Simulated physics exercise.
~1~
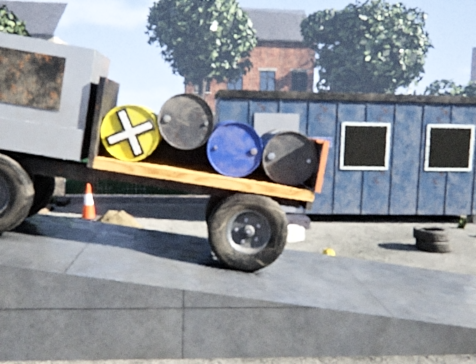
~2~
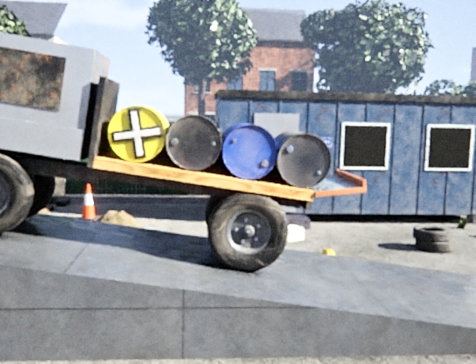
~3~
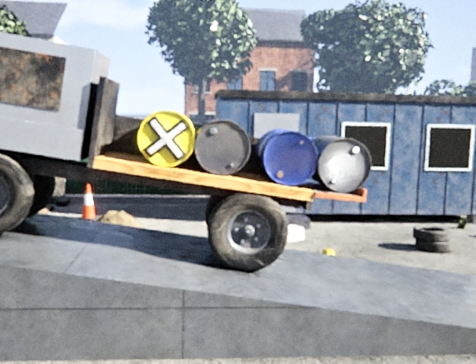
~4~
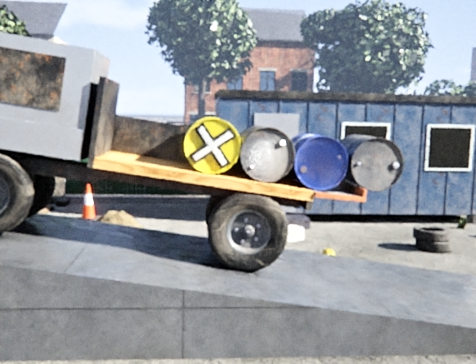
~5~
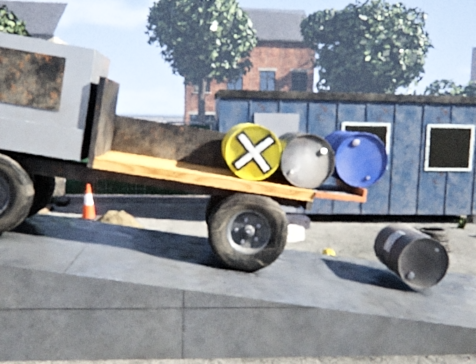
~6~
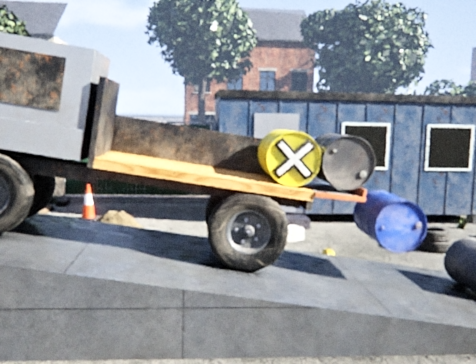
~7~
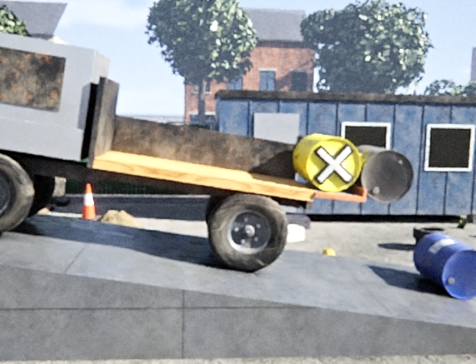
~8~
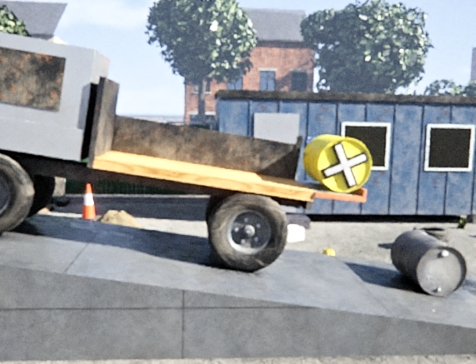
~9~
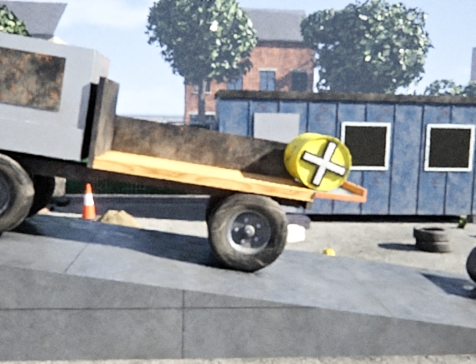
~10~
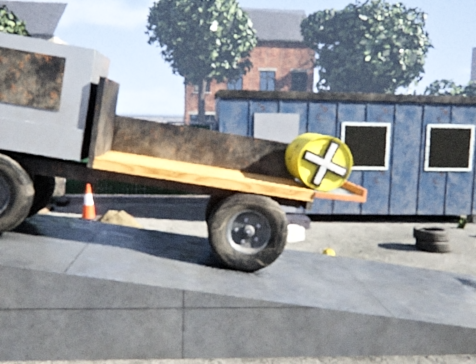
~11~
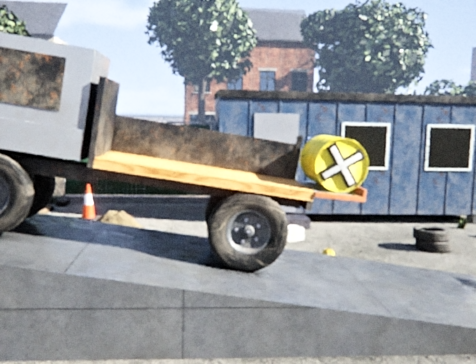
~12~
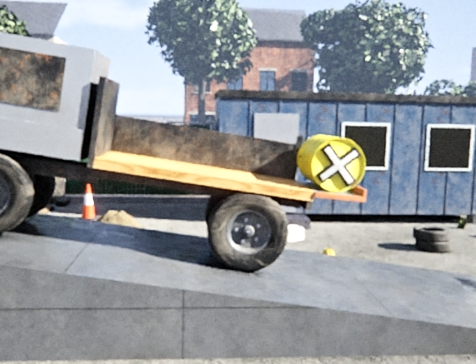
A truck's tailgate drops, three drums roll off the right end, and the yellow one stays.
